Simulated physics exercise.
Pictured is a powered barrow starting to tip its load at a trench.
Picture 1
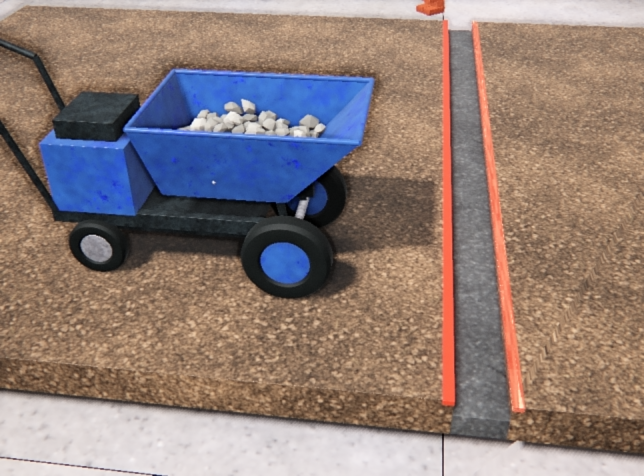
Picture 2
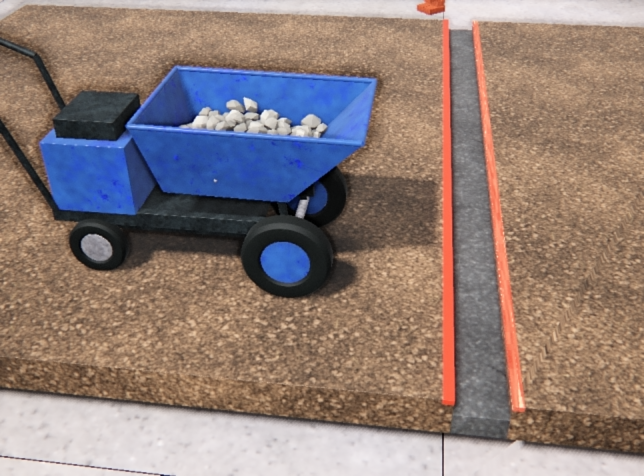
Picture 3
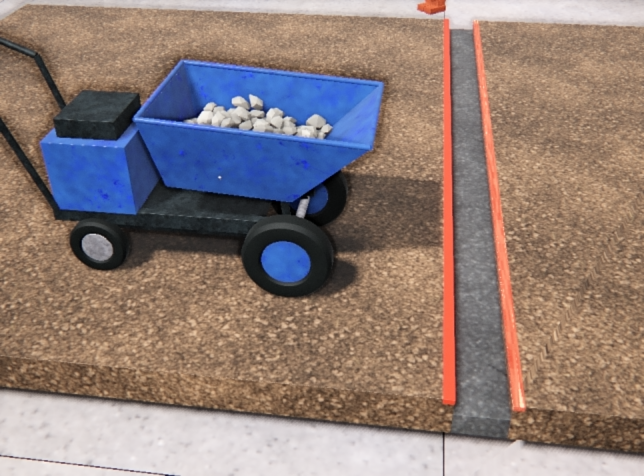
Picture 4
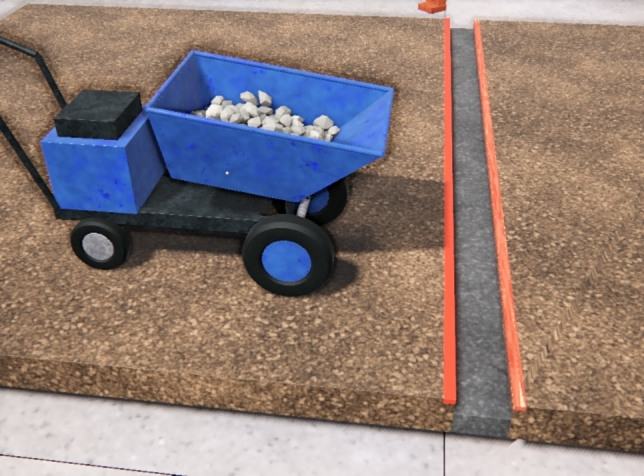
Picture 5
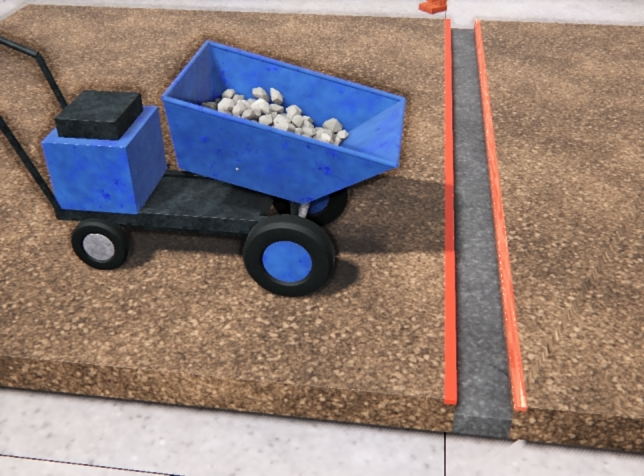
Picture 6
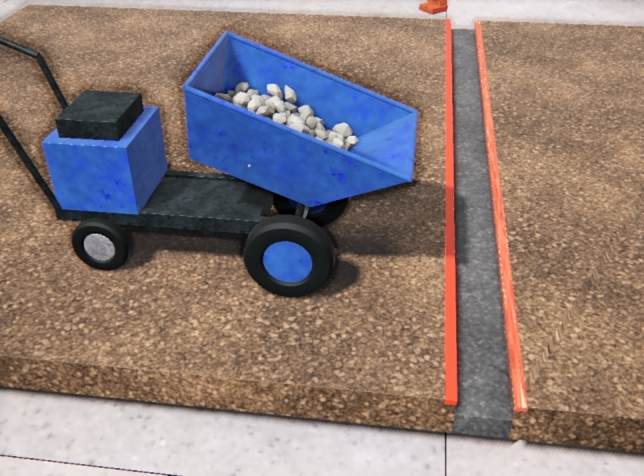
A blue skip of broken stones tilts gradually to the right on a stationary barrow.
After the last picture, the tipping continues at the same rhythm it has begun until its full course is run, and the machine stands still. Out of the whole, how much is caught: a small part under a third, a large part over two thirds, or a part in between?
Out of the whole, a part in between is caught.
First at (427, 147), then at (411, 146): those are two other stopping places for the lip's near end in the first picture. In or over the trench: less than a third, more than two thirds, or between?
In the first case under a third, in the second case below one third.
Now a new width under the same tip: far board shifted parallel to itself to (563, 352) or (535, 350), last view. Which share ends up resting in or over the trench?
In order: 70 per cent, then 60 per cent.
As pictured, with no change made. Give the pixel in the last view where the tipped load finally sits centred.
Centre at rest: Close to (479, 270).
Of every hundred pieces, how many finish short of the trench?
My estimate is around 0 percent.
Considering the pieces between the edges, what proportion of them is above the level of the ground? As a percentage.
My figure is near 40 per cent.
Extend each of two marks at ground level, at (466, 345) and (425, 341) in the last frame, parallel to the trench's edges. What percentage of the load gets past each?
In turn 50 and 60 in a hundred.
Shortly afterwards, skip tipped steeply; the whole lot in the skip.
Next, skip tipped right over; near two thirds in the skip; a little short of the trench; near a third in or heaped over the trench.
Some moments later, skip tipped right over; near a third in the skip; only a few short of the trench; near half in or heaped over the trench; a little beyond it.
In the end, skip tipped right over; near a third in the skip; only a few short of the trench; near half in or heaped over the trench; a little beyond it.
